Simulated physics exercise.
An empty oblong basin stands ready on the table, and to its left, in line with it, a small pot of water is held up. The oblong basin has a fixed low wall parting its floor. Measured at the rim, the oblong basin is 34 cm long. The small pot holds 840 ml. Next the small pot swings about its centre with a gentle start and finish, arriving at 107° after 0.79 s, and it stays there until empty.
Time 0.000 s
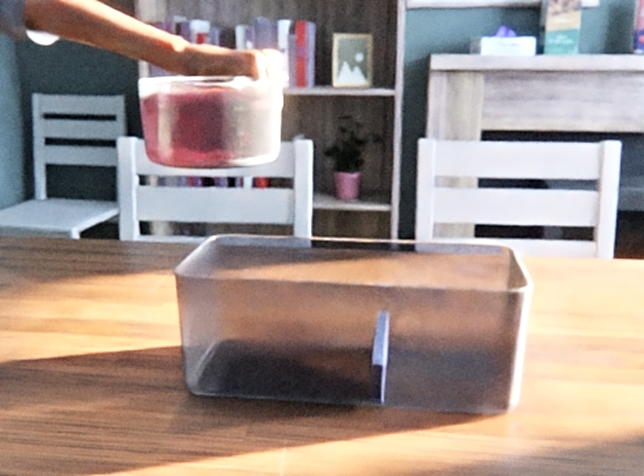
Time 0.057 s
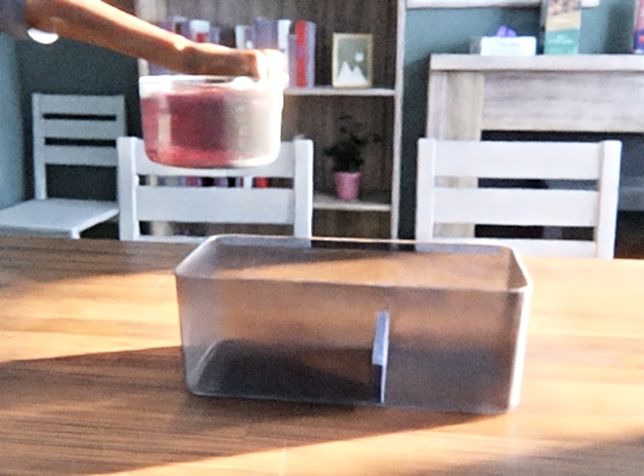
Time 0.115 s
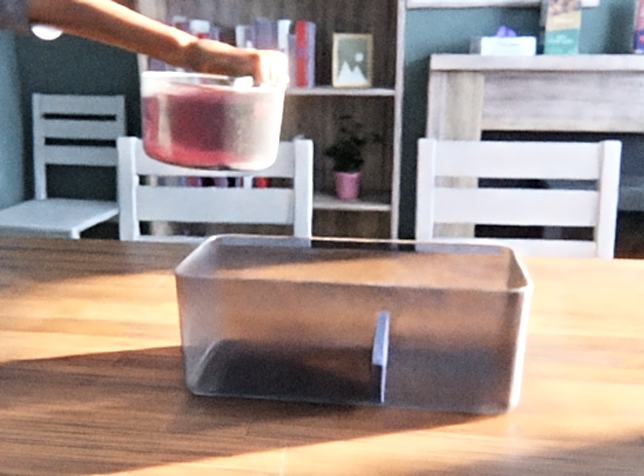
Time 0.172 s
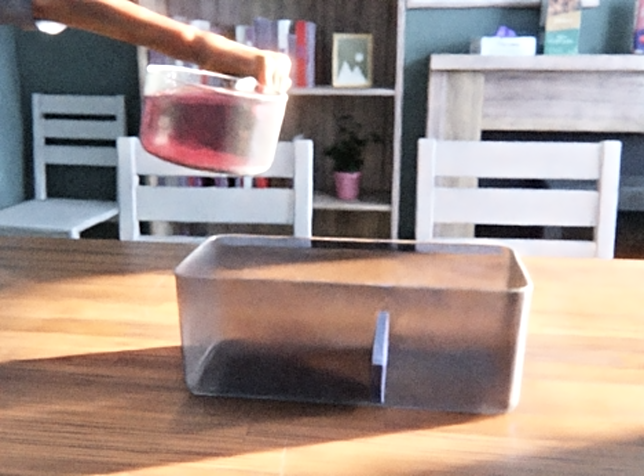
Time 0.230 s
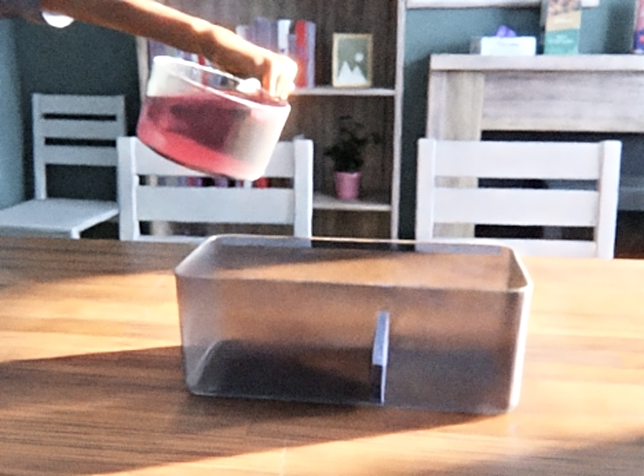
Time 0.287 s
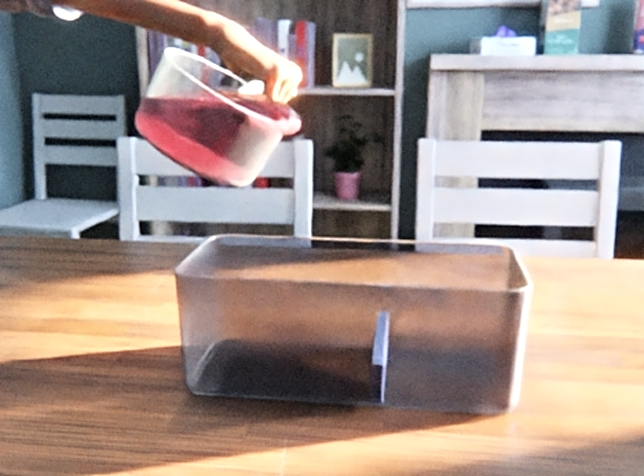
A hand held a small clear pot of reddish liquid above and to the left of an empty oblong basin on a wooden table, then steadily tilted the pot toward the right.
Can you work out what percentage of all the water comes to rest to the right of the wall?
I would put it at 10 per cent.
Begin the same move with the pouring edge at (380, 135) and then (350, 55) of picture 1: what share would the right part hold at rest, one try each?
85 per cent first, 75 per cent second.
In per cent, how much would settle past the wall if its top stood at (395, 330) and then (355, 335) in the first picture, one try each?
The first gives near 5 per cent and the second near 40 per cent.
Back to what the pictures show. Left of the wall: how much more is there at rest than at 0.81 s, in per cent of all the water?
Roughly 5 in a hundred.
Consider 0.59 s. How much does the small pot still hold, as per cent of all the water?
Remaining: Near 30 % of the total.
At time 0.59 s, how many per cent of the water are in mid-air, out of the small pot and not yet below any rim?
38 per cent.
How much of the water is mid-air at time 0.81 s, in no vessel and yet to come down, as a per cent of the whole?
I'd say some 7 per cent is in the air.
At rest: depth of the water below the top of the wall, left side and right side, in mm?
Left 14 mm, right 38 mm.
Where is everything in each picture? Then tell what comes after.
In the first frame, it leans 0°; its right rim is at (278, 84); the water meets the walls at (150, 93) and (276, 94); the oblong basin's rim runs from (194, 255) to (521, 268); the wall's top is at (381, 336).
In the second frame, it leans 1°; its right rim is at (278, 86); the water meets the walls at (151, 93) and (277, 95).
In the third frame, it leans 6°; its right rim is at (281, 91); the water meets the walls at (153, 91) and (279, 96).
In the fourth frame, it leans 12°; its right rim is at (284, 99); the water meets the walls at (154, 92) and (282, 98).
In the fifth frame, it leans 21°; its right rim is at (286, 111); the water meets the walls at (153, 96) and (288, 106); 1 per cent is over the edge.
In the sixth frame, it leans 31°; its right rim is at (286, 125); the water meets the walls at (152, 96) and (286, 115); 5 per cent is over the edge.
Then, 0.59 s in, the tilt is 91° and 31 per cent is still to pour, 30 is left of the wall and 2 right of it.
Then, 0.81 s in, the tilt is 107° and 5 per cent is still to pour, 83 is left of the wall and 5 right of it.
Then, 1.04 s in, the tilt is 107° and 0 per cent is still to pour, 89 is left of the wall and 8 right of it.
Then, 1.29 s in, the tilt is 107° and 0 per cent is still to pour, 88 is left of the wall and 10 right of it.
Finally, 88 per cent lies left of the wall, 10 right of it and 2 outside.
